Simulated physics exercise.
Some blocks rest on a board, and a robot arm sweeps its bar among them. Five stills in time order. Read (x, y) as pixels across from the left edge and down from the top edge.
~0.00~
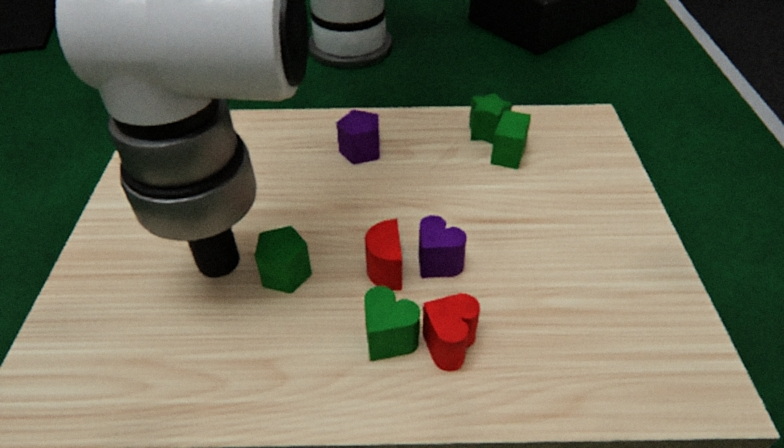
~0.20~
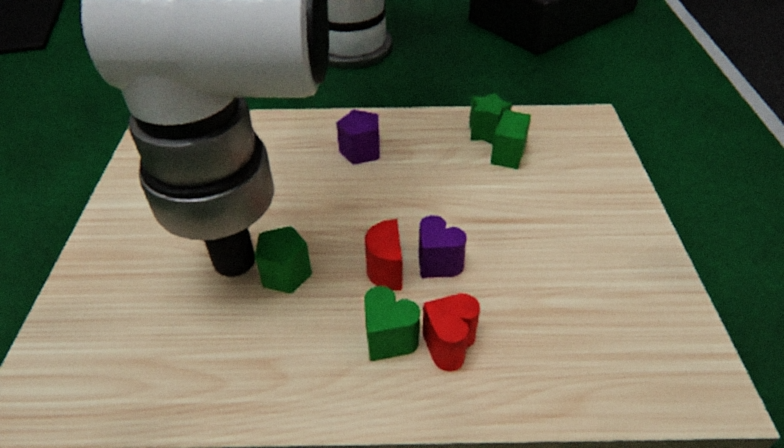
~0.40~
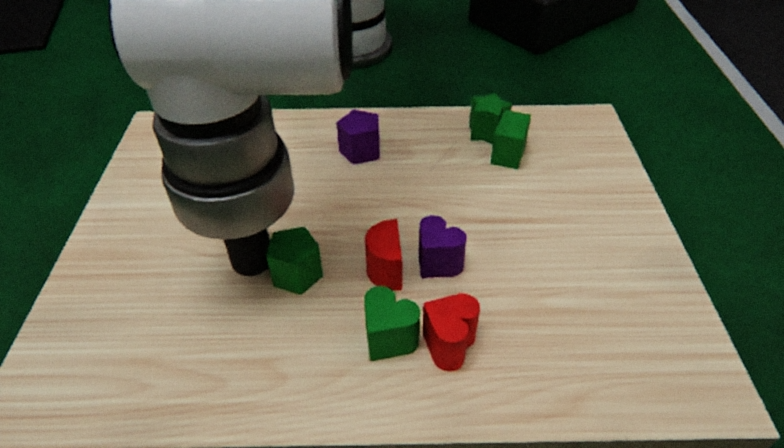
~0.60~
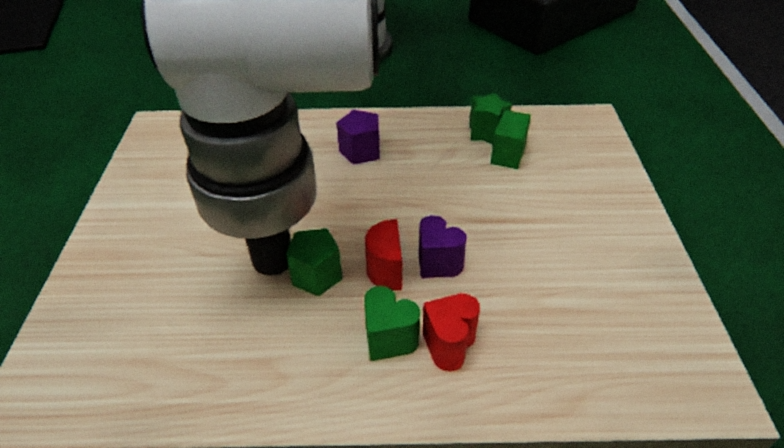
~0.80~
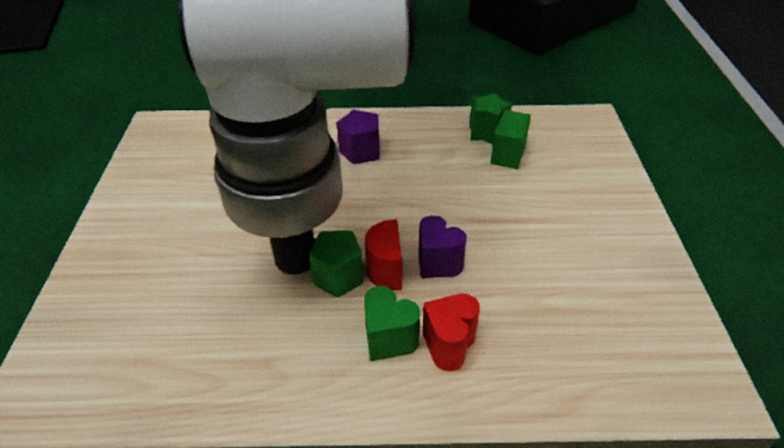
At the start, a robot arm holds its dark bar just left of a green pentagon block on a wooden board scattered with green, red and purple blocks. The bar moves right, meets the pentagon and pushes it rightward up close to the red D-shaped block, while the other blocks stay still.
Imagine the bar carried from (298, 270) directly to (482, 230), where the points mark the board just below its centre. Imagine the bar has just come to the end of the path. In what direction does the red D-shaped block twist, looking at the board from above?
Top view: Counterclockwise.
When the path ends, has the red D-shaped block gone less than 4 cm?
No, that is not how it ends up.
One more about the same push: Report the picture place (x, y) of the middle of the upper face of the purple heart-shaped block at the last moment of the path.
Its top middle: (484, 236).
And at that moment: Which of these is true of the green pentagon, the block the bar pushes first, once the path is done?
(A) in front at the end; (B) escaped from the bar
Choice B: Escaped from the bar.
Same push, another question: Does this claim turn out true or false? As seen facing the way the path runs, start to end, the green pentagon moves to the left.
It is false.
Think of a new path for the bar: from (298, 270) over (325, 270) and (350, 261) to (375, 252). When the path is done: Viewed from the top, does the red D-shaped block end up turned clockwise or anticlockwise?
Answer: Against the clock.
The first path, step by step. One third of the way, bar at (362, 247); green pentagon at (385, 253), turned 35° clockwise; red D-shaped block at (432, 247), turned 30° anticlockwise; purple heart-shaped block at (459, 232), turned 30° anticlockwise.
Two thirds of the way, bar at (424, 233); green pentagon at (388, 256), turned 50° clockwise; red D-shaped block at (437, 250), turned 35° anticlockwise; purple heart-shaped block at (465, 233), turned 30° anticlockwise.
At the end, bar at (483, 220); green pentagon at (388, 256), turned 50° clockwise; red D-shaped block at (437, 250), turned 35° anticlockwise; green heart-shaped block still; purple heart-shaped block at (484, 236), turned 20° clockwise.
